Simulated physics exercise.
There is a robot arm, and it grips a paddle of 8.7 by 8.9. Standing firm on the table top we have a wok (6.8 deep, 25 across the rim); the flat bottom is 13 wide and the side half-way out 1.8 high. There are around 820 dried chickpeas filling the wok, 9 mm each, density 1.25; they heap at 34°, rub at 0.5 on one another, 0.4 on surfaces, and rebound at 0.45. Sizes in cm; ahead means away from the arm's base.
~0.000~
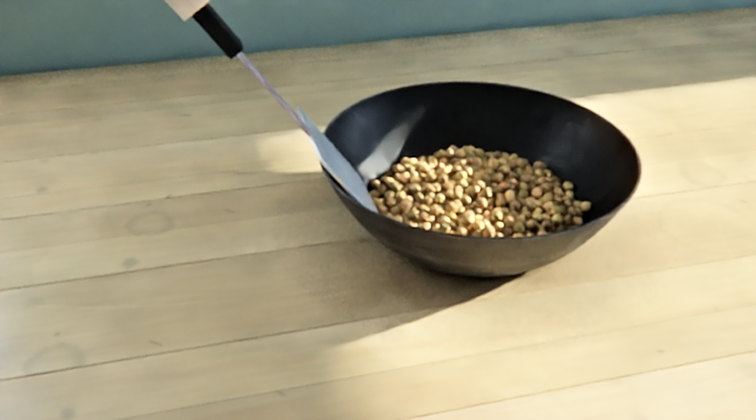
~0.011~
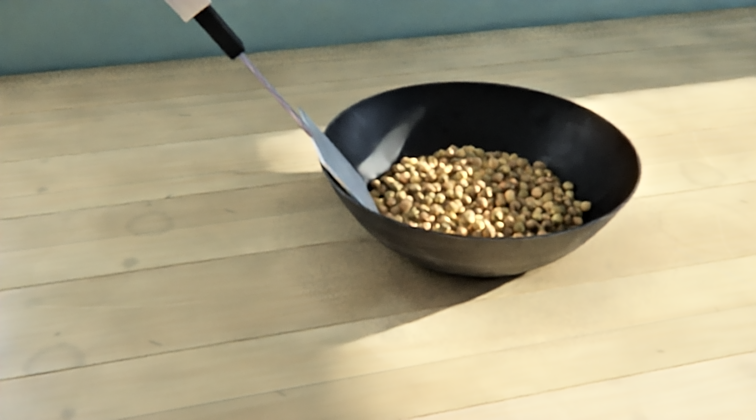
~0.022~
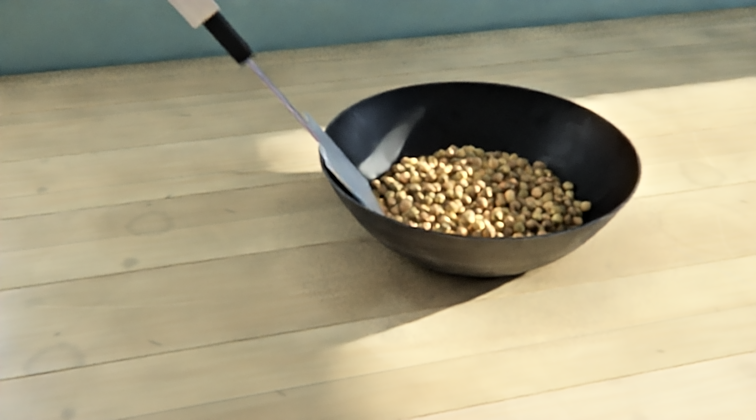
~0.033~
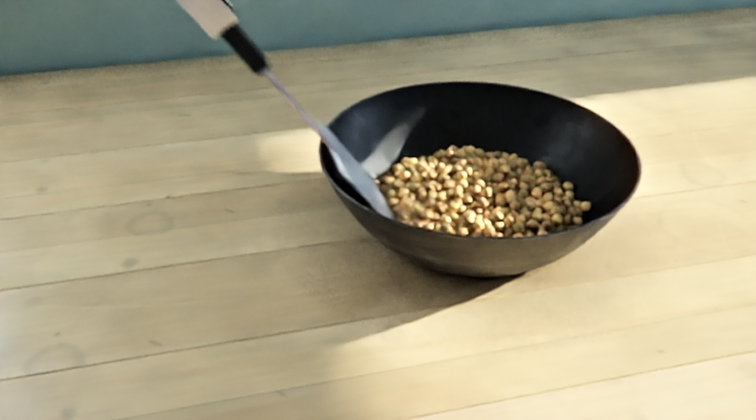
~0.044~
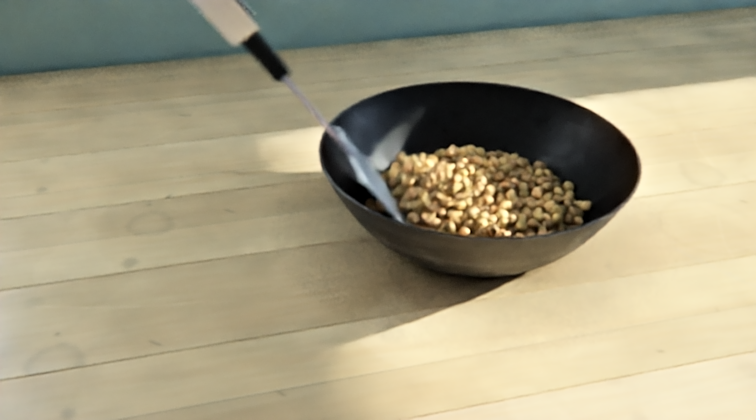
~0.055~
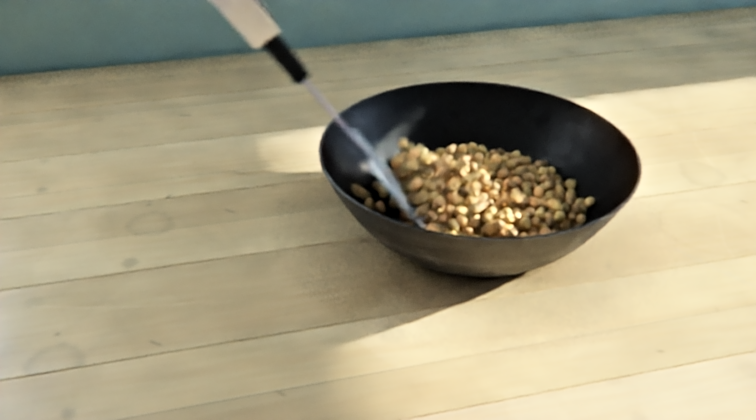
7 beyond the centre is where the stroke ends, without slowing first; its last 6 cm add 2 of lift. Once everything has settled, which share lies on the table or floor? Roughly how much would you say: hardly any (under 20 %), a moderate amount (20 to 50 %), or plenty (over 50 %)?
I'd say a moderate amount.
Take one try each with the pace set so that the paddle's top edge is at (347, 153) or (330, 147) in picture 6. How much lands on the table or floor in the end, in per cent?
About 15 and 0 percent.
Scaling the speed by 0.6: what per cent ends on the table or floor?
I'd put it at about 15 per cent.
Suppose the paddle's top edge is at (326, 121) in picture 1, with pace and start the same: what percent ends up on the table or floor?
About 35 per cent.
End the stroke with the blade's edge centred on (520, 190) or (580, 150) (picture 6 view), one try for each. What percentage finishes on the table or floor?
First try about 5 percent, second about 40 percent.
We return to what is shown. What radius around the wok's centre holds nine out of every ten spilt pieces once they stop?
It comes out at close to 55 centimetres.
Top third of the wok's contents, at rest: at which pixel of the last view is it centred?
Approximately at pixel (558, 182).
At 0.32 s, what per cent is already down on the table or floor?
Around 5 %.
By 0.08 s, sloping 55°, highest piece 11 above the table; 821 in the wok, 1 on the blade or in flight.
By 0.11 s, sloping 55°, highest piece 16 above the table; 820 in the wok, 2 on the blade or in flight.
By 0.32 s, sloping 55°, highest piece 33 above the table; 594 in the wok, 33 on the table or floor, 195 on the blade or in flight.
By 1.37 s, sloping 55°, highest piece 6 above the table; 593 in the wok, 229 on the table or floor.
Final count, 593 in the wok, 229 on the table or floor. That is 28 % on the table or floor.
